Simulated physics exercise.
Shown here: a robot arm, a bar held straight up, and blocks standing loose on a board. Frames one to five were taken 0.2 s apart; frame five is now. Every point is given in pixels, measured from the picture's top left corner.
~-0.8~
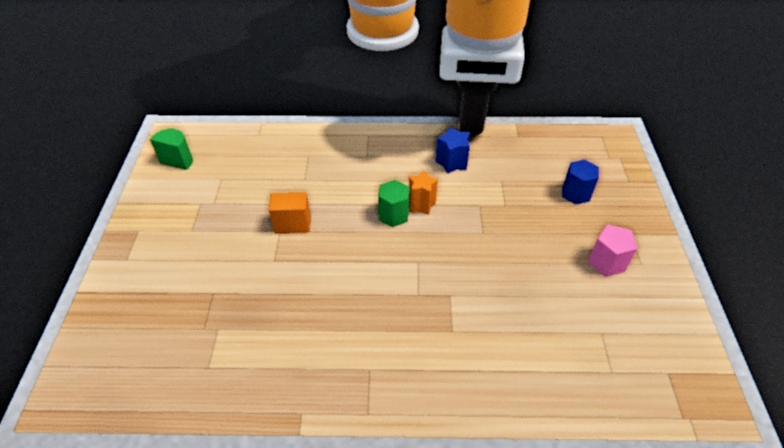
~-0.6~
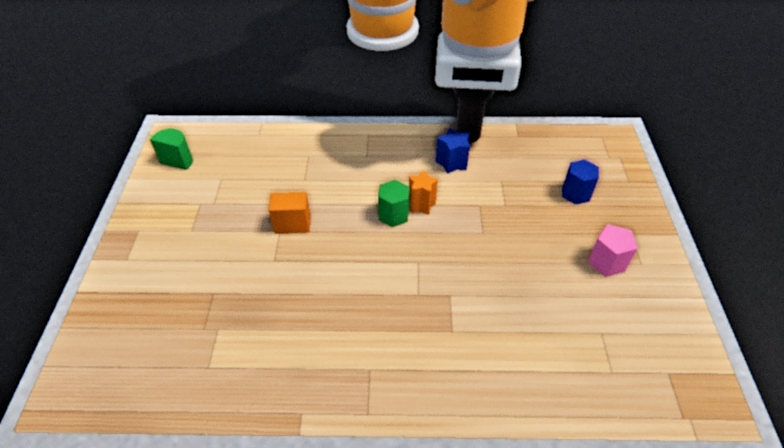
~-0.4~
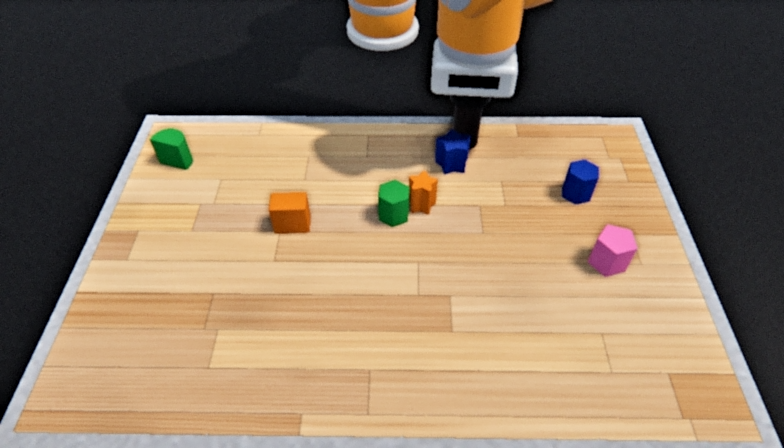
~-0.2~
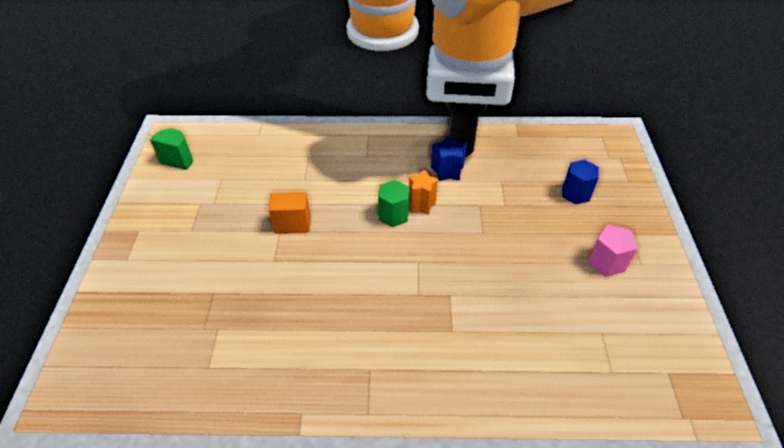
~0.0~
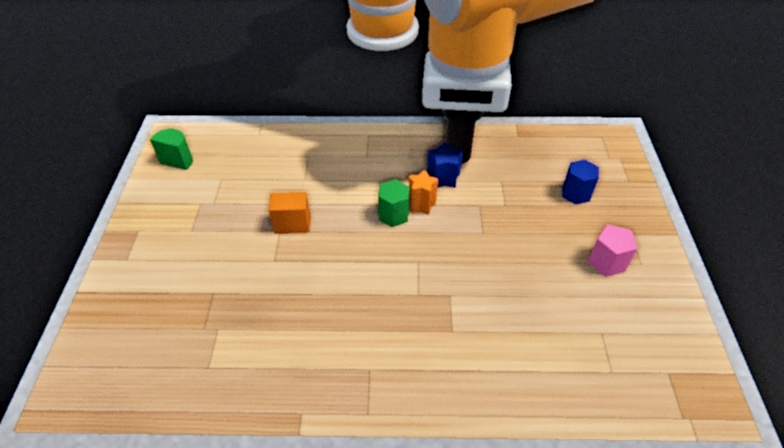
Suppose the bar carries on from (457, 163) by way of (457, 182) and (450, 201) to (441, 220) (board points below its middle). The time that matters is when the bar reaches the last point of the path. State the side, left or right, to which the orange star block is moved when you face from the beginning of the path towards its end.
Taking start-to-end as forward, the block's sideways shift goes to the right.
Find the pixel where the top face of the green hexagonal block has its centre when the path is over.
The spot you're after is about (364, 202) in the image.
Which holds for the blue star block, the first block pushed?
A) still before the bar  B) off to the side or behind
The answer is B.
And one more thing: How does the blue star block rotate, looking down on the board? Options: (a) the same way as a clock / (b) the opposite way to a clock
Option a.
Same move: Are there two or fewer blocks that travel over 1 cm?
No, that is not what happens.
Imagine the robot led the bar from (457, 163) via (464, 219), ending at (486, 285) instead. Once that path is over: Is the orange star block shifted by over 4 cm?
In short: No.
What follows on the original path. Halfway along, bar (455, 184); green hexagonal block (387, 195); orange star block (412, 187), turned 20° anticlockwise; blue star block (431, 173), turned 35° clockwise.
At the end, bar (442, 213); green hexagonal block (364, 202); orange star block (390, 194), turned 15° anticlockwise; blue star block (417, 186), turned 85° clockwise.
